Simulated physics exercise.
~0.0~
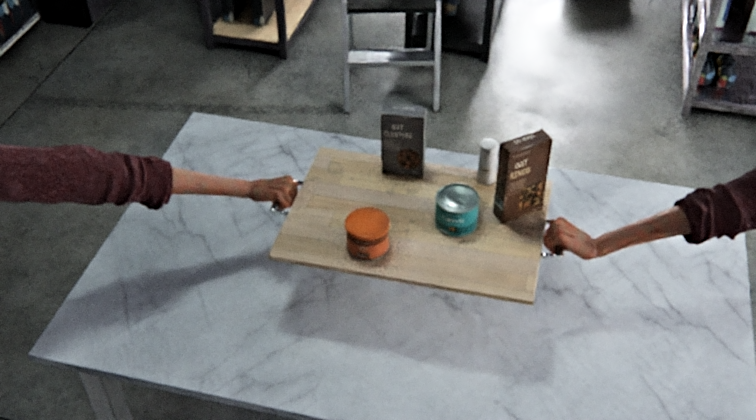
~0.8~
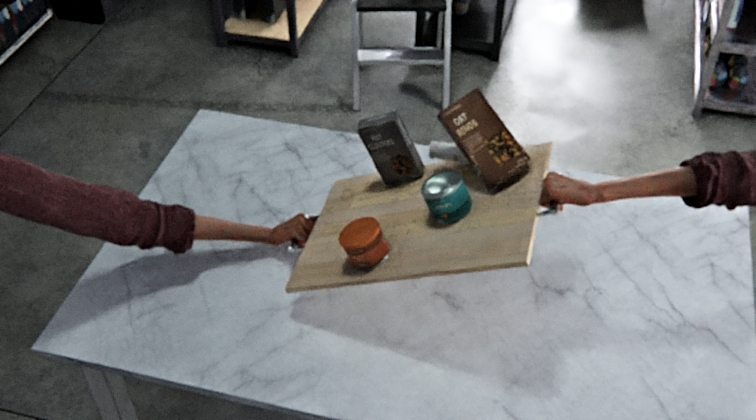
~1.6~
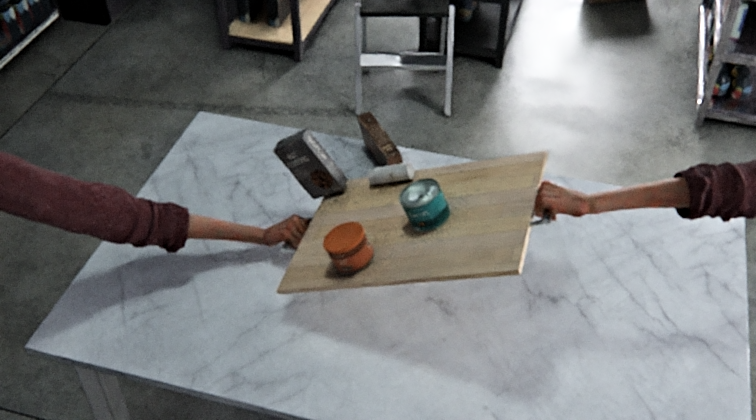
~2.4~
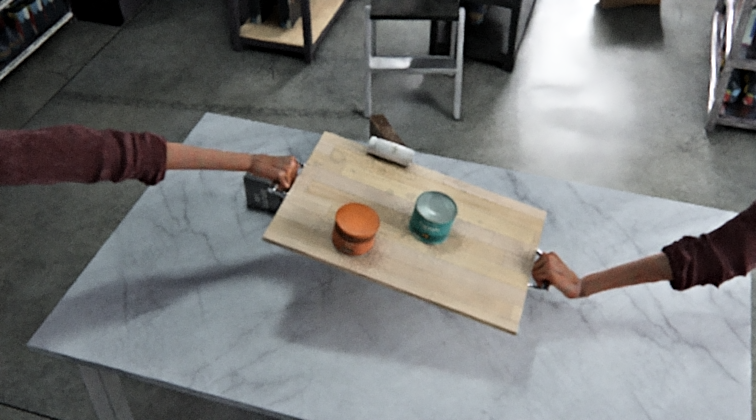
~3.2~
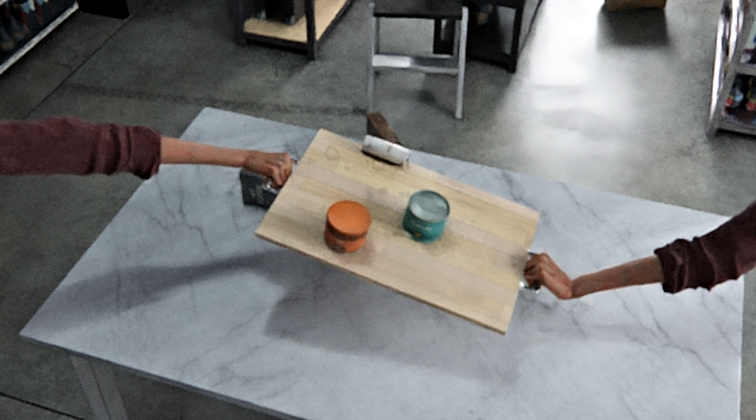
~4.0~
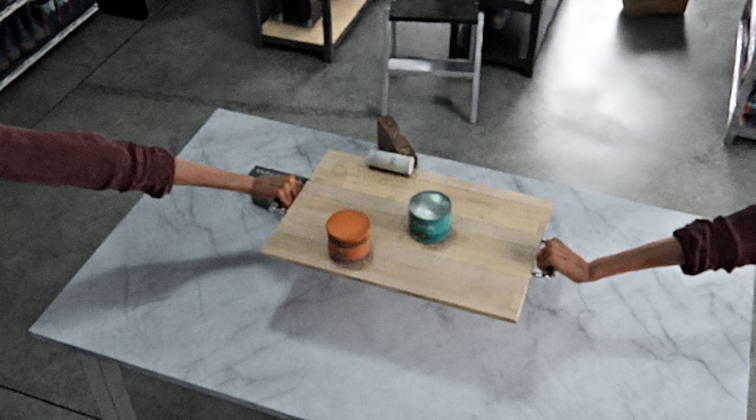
The clip shows two hands tilting a wooden tray left edge down, then right edge down, and back toward level above a marble table, as a brown packet and a grey packet slide off, a white shaker topples and stays on its side, and turquoise and orange tubs remain upright aboard.
